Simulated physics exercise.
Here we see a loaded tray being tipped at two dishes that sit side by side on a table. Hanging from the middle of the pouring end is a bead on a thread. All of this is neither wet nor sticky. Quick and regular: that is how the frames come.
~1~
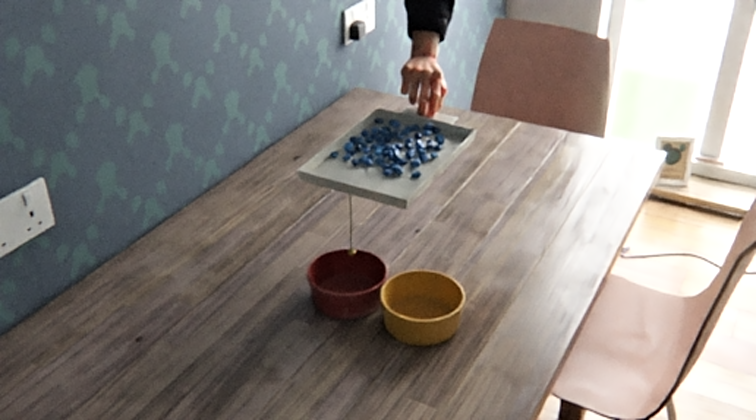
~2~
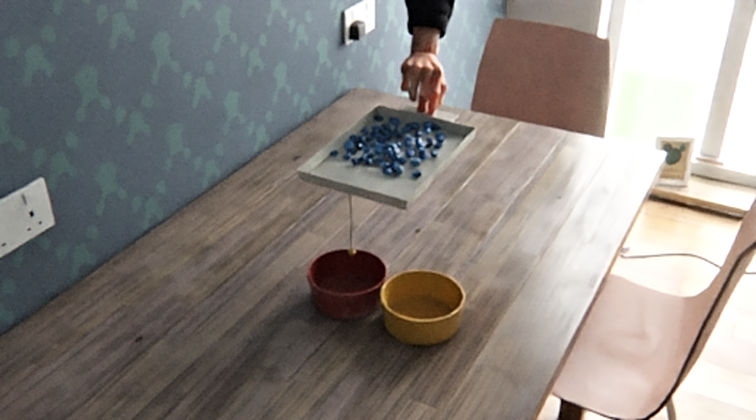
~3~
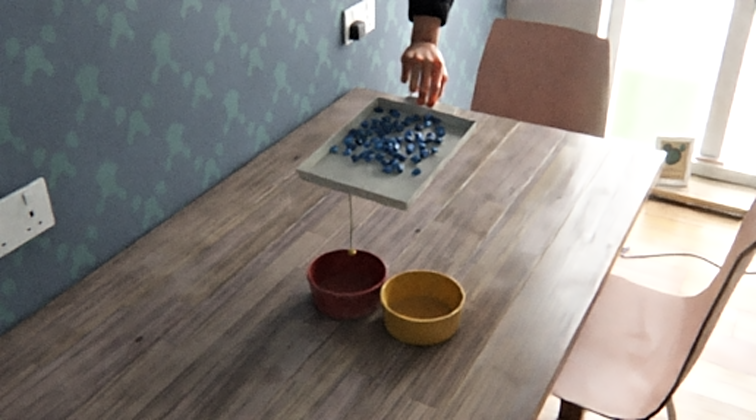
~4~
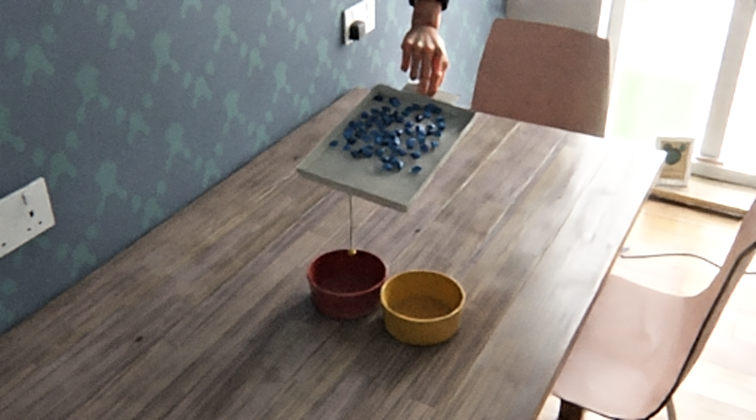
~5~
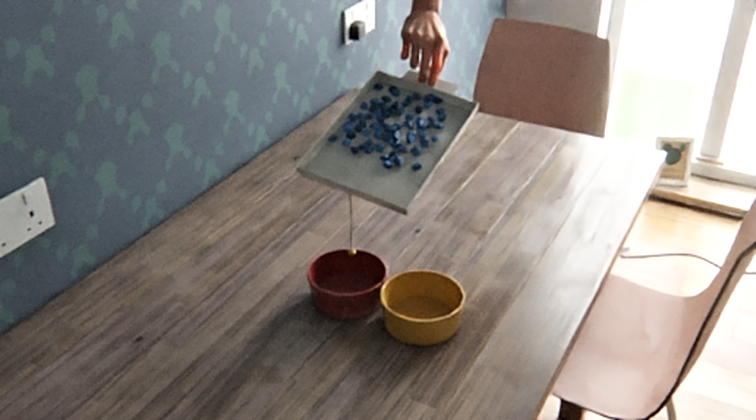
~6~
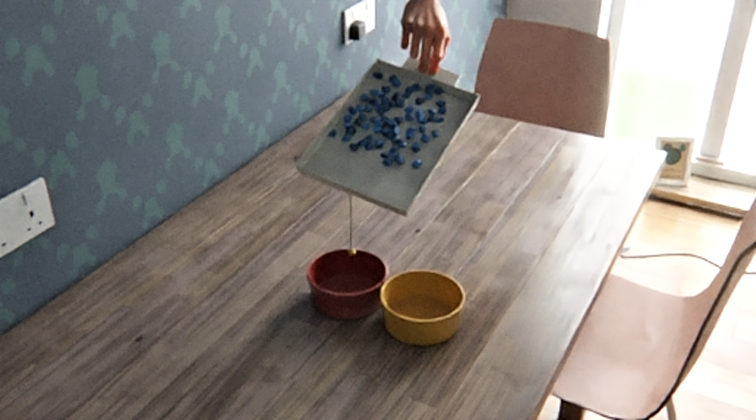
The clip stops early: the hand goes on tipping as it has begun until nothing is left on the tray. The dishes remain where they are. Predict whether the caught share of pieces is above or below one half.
Catch is a majority.
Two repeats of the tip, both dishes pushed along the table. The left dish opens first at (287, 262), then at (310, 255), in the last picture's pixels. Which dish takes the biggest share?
Result, first place: The righthand one; second place: The righthand one.
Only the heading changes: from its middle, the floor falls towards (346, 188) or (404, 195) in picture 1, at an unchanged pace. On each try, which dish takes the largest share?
The left-side dish first and The right-side dish second.
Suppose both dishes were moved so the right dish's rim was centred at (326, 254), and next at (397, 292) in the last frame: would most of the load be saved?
For the two tries in order: Not as much as half, exceeding half.
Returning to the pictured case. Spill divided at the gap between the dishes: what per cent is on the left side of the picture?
Roughly 60 percent.
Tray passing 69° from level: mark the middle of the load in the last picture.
Roughly (390, 205).
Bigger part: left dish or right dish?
The one you want is the right of the two.
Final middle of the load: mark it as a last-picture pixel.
Close to (406, 313) in the last picture.
Soon after the last picture, tray tipped steeply; most on the tray; a stray few in the right dish; about a quarter in the air.
A little later, tray tipped past a quarter turn; about a quarter on the tray; about a third in the right dish; a small part in the left dish; about a quarter outside both; a small part in the air.
Later still, tray tipped past a quarter turn; about half in the right dish; about a quarter in the left dish; about a third outside both.
At rest, tray tipped past a quarter turn; about half in the right dish; about a quarter in the left dish; about a third outside both.
